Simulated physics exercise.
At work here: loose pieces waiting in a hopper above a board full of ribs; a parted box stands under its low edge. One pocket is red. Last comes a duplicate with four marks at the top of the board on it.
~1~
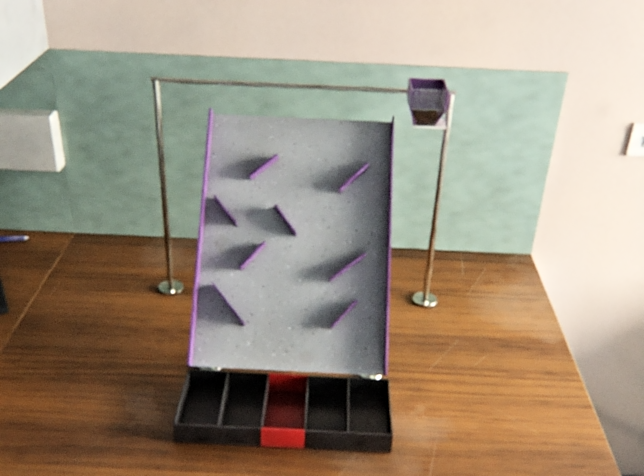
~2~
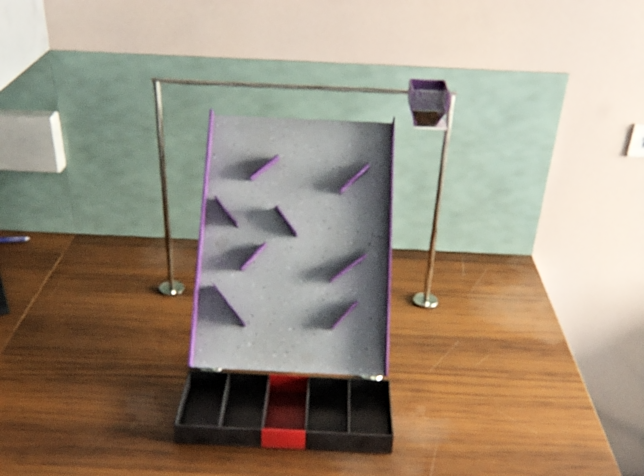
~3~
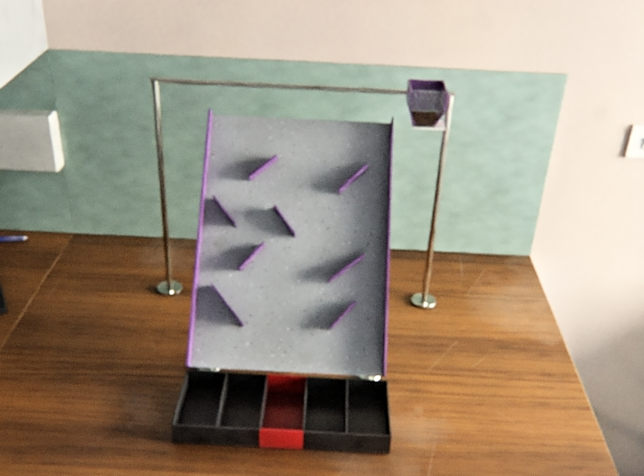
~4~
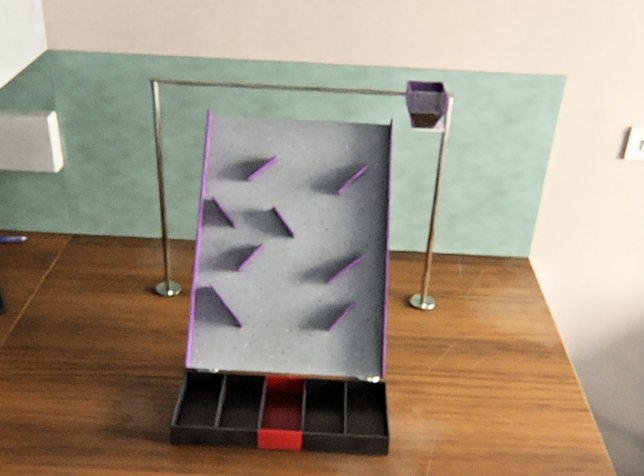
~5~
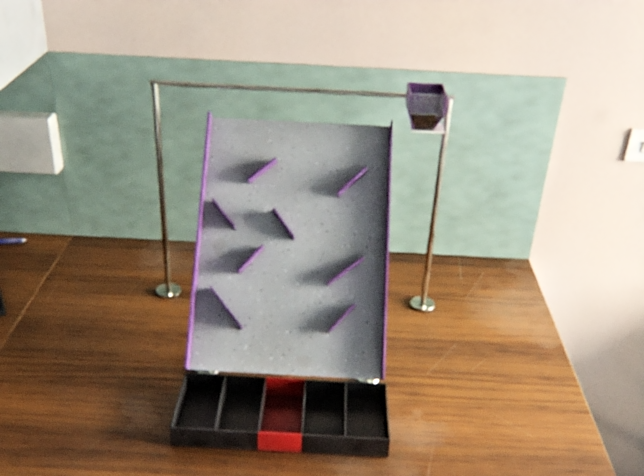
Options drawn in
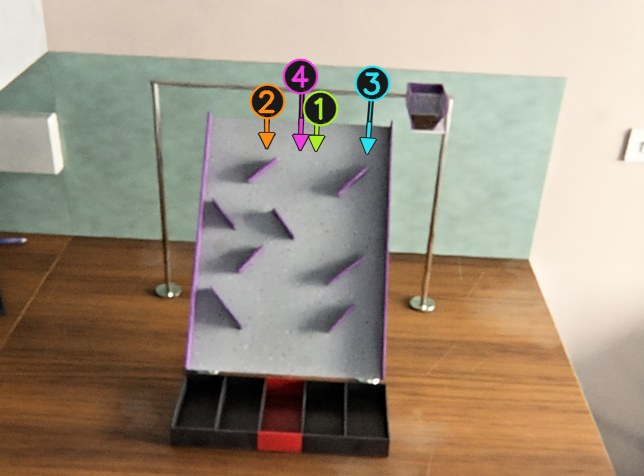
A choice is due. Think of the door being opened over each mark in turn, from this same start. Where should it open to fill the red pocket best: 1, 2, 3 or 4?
I would pick mark 2.
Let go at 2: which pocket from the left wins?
It is the third one.
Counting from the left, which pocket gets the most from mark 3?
It is the fifth one.
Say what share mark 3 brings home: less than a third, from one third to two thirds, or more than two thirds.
Mark 3 gives less than a third.
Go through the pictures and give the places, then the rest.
The first frame shows hopper (425, 115), allspice berries, door shut.
The second frame shows ribs (251, 177) to (278, 155), (340, 190) to (369, 164), (215, 196) to (237, 223).
The third frame shows ribs (274, 205) to (295, 234), (239, 268) to (264, 242), (329, 280) to (365, 254).
The fourth frame shows ribs (210, 284) to (241, 325), (329, 329) to (355, 303).
The fifth frame shows red pocket (280, 441), number 3 of 5 from the left.
On the marked copy, mark 1 meets the board at (316, 145); mark 2 meets the board at (266, 142); mark 3 meets the board at (367, 148); mark 4 meets the board at (300, 144).
If 1 is chosen, roughly half in the red pocket, roughly half in other pockets, just a few outside the box.
If 2 is chosen, the larger part in the red pocket, roughly a quarter in other pockets.
If 3 is chosen, roughly a quarter in the red pocket, roughly two thirds in other pockets, just a few outside the box.
If 4 is chosen, roughly a third in the red pocket, roughly two thirds in other pockets, just a few outside the box.
